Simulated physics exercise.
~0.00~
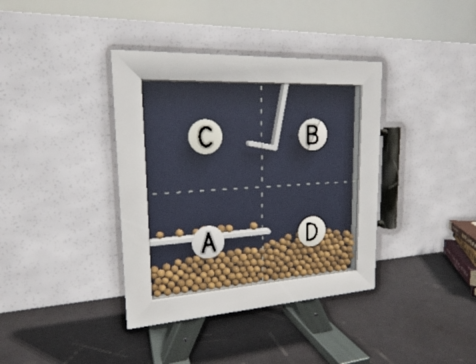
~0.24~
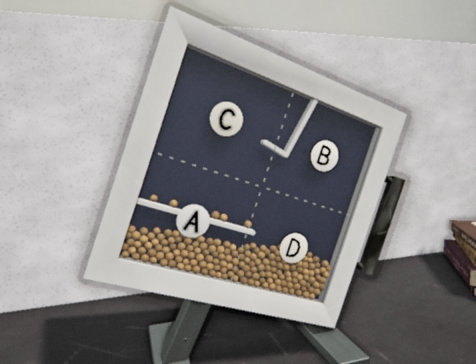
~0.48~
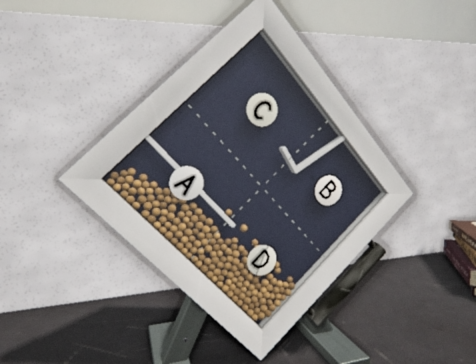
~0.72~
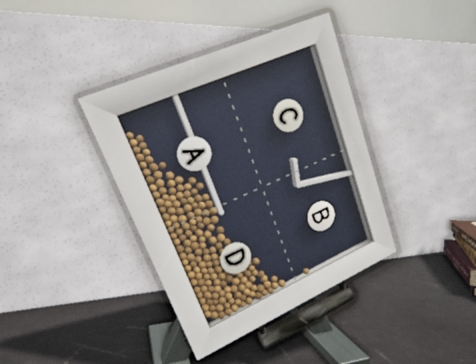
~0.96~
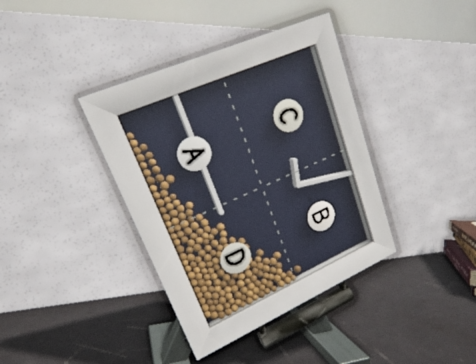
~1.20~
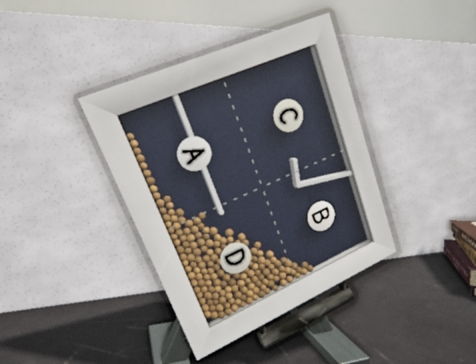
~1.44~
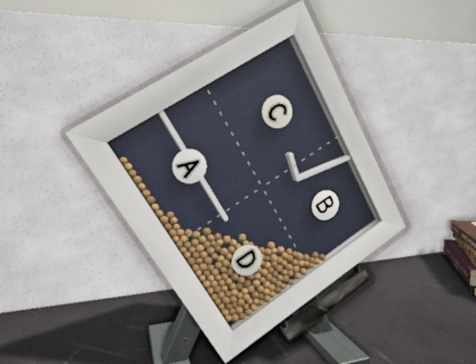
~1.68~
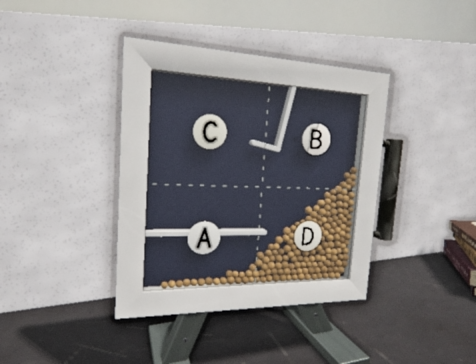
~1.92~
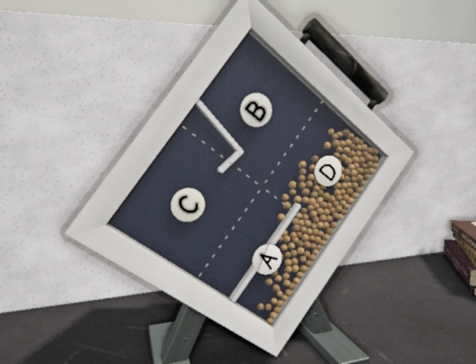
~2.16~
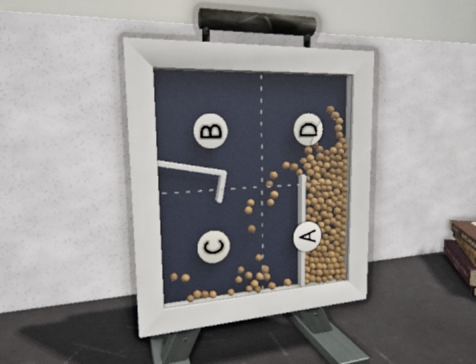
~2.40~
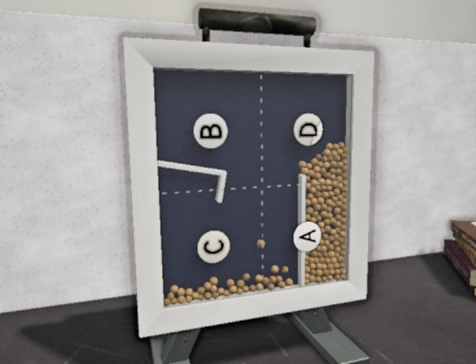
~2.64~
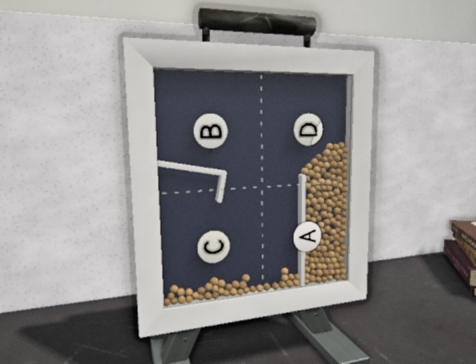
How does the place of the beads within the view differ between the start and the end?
At the start the beads lie mostly in a layer across the bottom of the box, while at the end most are stacked up along the right side, so their middle sits higher, with a smaller heap at the lower left.
On a dark surface before a pale wall, a framed upright box of wooden beads tilts clockwise, pauses, then swings back past level to rest a quarter turn anticlockwise, with most beads stacked at the right in A, some in D and a few in C.
